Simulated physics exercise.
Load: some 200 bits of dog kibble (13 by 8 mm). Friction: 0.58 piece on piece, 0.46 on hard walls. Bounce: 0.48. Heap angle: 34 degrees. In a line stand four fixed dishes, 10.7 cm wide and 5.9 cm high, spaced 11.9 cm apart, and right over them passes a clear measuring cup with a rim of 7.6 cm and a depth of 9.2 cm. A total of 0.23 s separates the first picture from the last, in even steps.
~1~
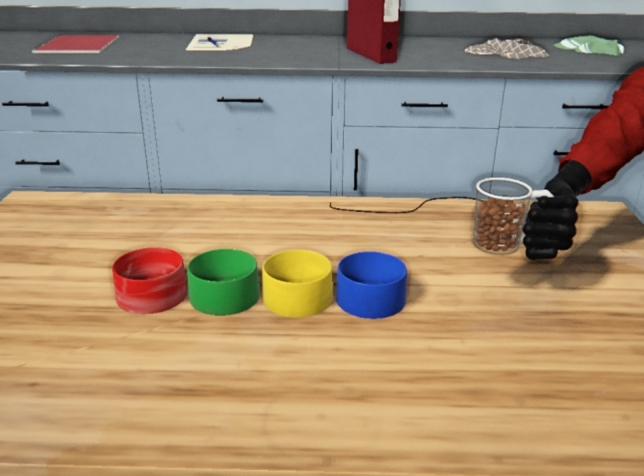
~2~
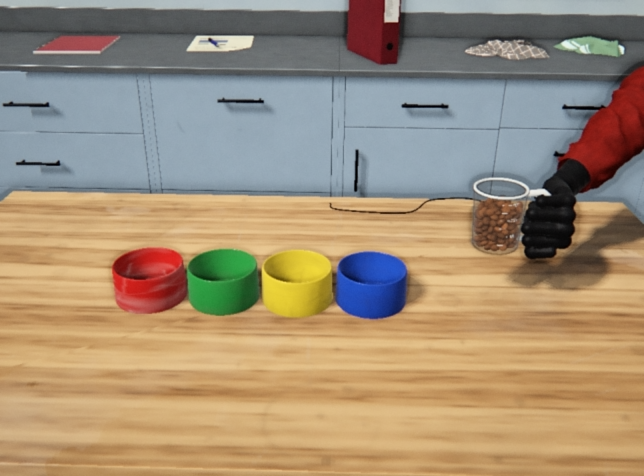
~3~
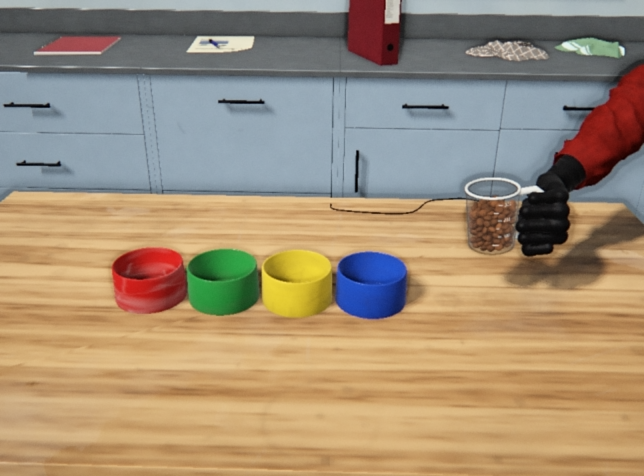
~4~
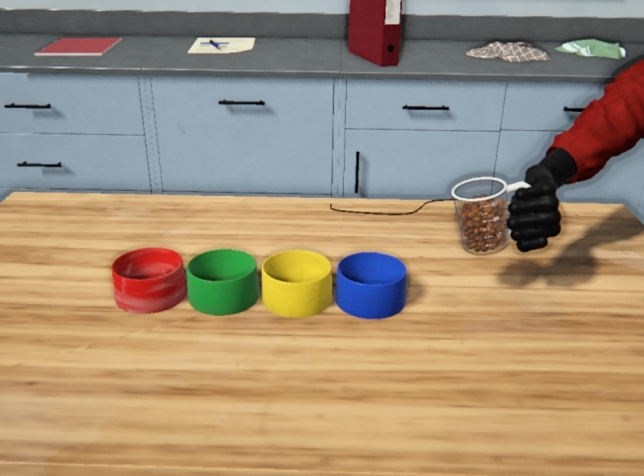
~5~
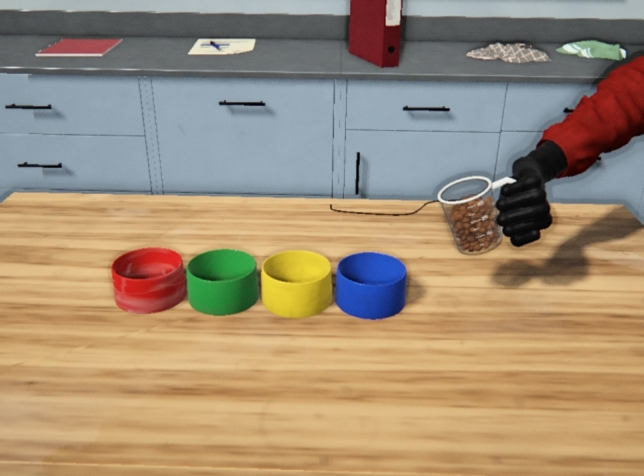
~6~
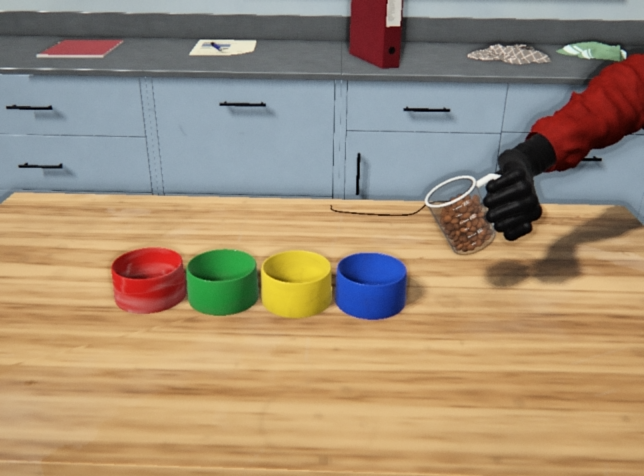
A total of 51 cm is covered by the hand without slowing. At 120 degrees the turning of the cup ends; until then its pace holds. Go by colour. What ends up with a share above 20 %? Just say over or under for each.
In order: Red: It will be left with one in five or fewer; blue: It will be left with one in five or fewer; green: It will be left with more than one in five; yellow: It will be left with more than one in five; counter: It will be left with one in five or fewer.
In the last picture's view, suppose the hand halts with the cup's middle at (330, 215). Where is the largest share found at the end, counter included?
Yellow.
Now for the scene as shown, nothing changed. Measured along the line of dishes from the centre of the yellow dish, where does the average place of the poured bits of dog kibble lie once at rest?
I'd put it near 6 cm to the left of the dish's middle.
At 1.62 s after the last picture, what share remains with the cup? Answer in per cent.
Approx. 0 % - an estimate.
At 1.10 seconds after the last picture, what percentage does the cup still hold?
I'd estimate some 0 per cent of the load.
Then, 0.65 s after the last picture, tilt 120 degrees; cup holds 65 %, yellow 35 %.
Then, 1.10 s after the last picture, tilt 120 degrees; cup holds 0 %, green 40 %, yellow 50 %.
Then, 1.62 s after the last picture, tilt 120 degrees; cup holds 0 %, green 40 %, yellow 50 %.
In the end, red 0 %, blue 0 %, green 40 %, yellow 50 %, counter 10 %.
